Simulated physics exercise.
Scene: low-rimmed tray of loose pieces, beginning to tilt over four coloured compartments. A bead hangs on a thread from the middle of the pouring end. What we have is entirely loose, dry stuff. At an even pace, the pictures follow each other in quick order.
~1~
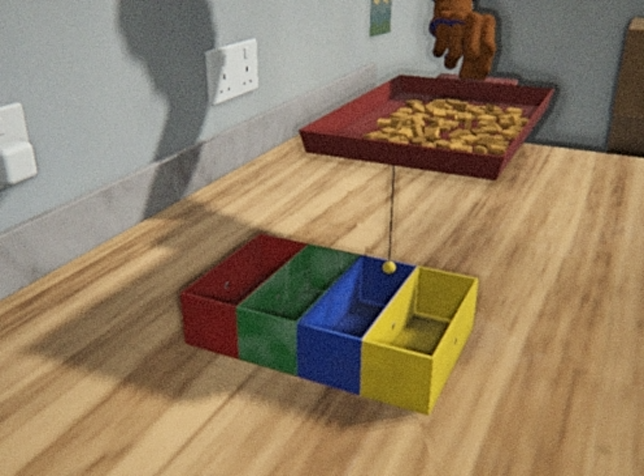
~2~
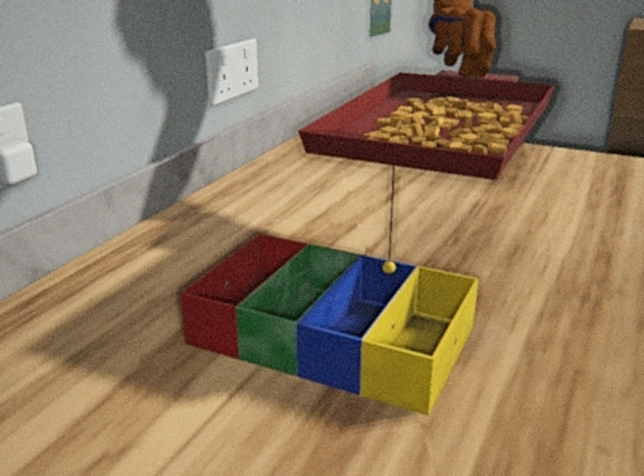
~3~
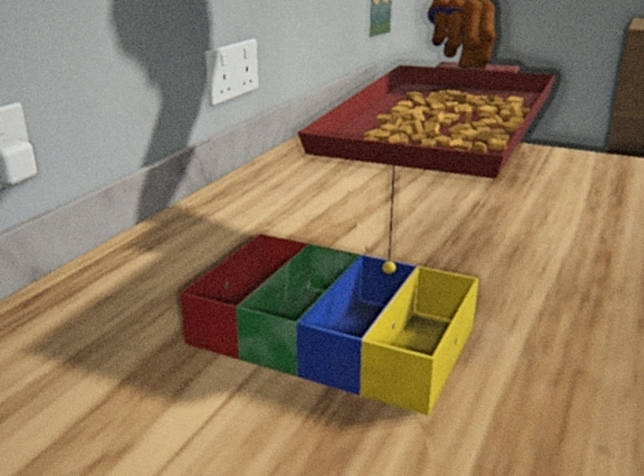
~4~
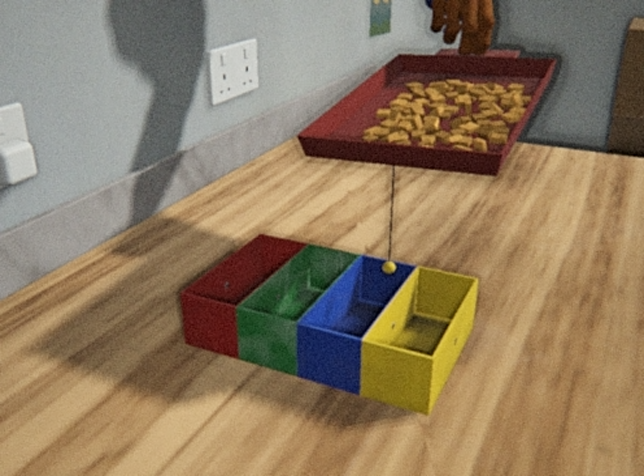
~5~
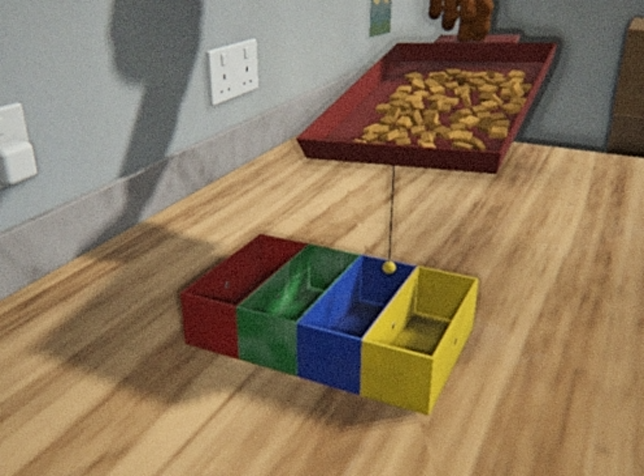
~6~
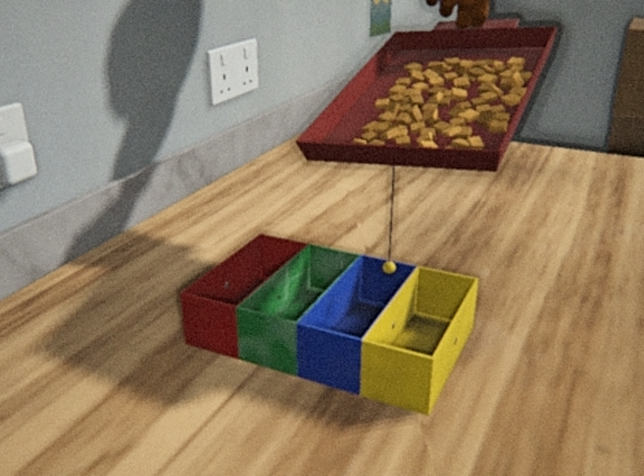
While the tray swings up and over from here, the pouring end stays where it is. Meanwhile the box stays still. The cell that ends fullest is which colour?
It is the green cell.
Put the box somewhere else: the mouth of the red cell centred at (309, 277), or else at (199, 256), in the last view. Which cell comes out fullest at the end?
So the first one goes to that red cell and the second to that blue cell.
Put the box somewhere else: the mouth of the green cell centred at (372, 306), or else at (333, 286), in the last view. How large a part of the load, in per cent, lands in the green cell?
First 10 per cent, second 40 per cent.
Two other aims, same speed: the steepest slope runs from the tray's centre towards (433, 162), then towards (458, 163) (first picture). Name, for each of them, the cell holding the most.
Try 1 - yellow. Try 2 - yellow.
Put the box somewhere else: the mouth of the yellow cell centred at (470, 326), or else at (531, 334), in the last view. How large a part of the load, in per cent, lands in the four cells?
Roughly 100 %, then roughly 50 %.
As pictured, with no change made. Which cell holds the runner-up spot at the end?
In second place: That blue cell.
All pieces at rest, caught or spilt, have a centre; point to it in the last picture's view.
Somewhere close to (301, 324) in the last picture.
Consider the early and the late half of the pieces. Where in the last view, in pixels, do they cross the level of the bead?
I'd place the first part at (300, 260) and the rest at (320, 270).
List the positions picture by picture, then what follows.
In the first frame, corners of the pouring end (306, 129) and (498, 155), level; middle of the load (444, 129), cereal squares; bead on its thread (389, 268); red cell (210, 321); green cell (267, 336); blue cell (329, 353); yellow cell (396, 372).
In the second frame, corners of the pouring end (306, 130) and (498, 154), level; middle of the load (444, 127).
In the third frame, corners of the pouring end (305, 131) and (498, 153), tipped barely, lowest at the left corner; middle of the load (444, 123).
In the fourth frame, corners of the pouring end (304, 134) and (497, 151), tipped a little, lowest at the left corner; middle of the load (444, 116).
In the fifth frame, corners of the pouring end (303, 136) and (496, 149), tipped a little, lowest at the left corner; middle of the load (444, 109).
In the sixth frame, corners of the pouring end (303, 139) and (495, 148), tipped a little, lowest at the left corner; middle of the load (443, 102), just a few on the move; red cell (210, 321); green cell (267, 336); blue cell (329, 353); yellow cell (396, 372).
Just after the last frame, tray tipped steeply; every one on the tray.
A moment on, tray tipped right over; almost all on the tray; just a few in the green cell; just a few in the blue cell; just a few in the red cell; just a few falling or outside the box.
Further on, tray tipped past a quarter turn; roughly two thirds in the green cell; roughly a quarter in the blue cell; about a tenth in the red cell; just a few falling or outside the box.
When it is over, tray tipped past a quarter turn; roughly two thirds in the green cell; roughly a quarter in the blue cell; about a tenth in the red cell; not one in the yellow cell; just a few outside the box.
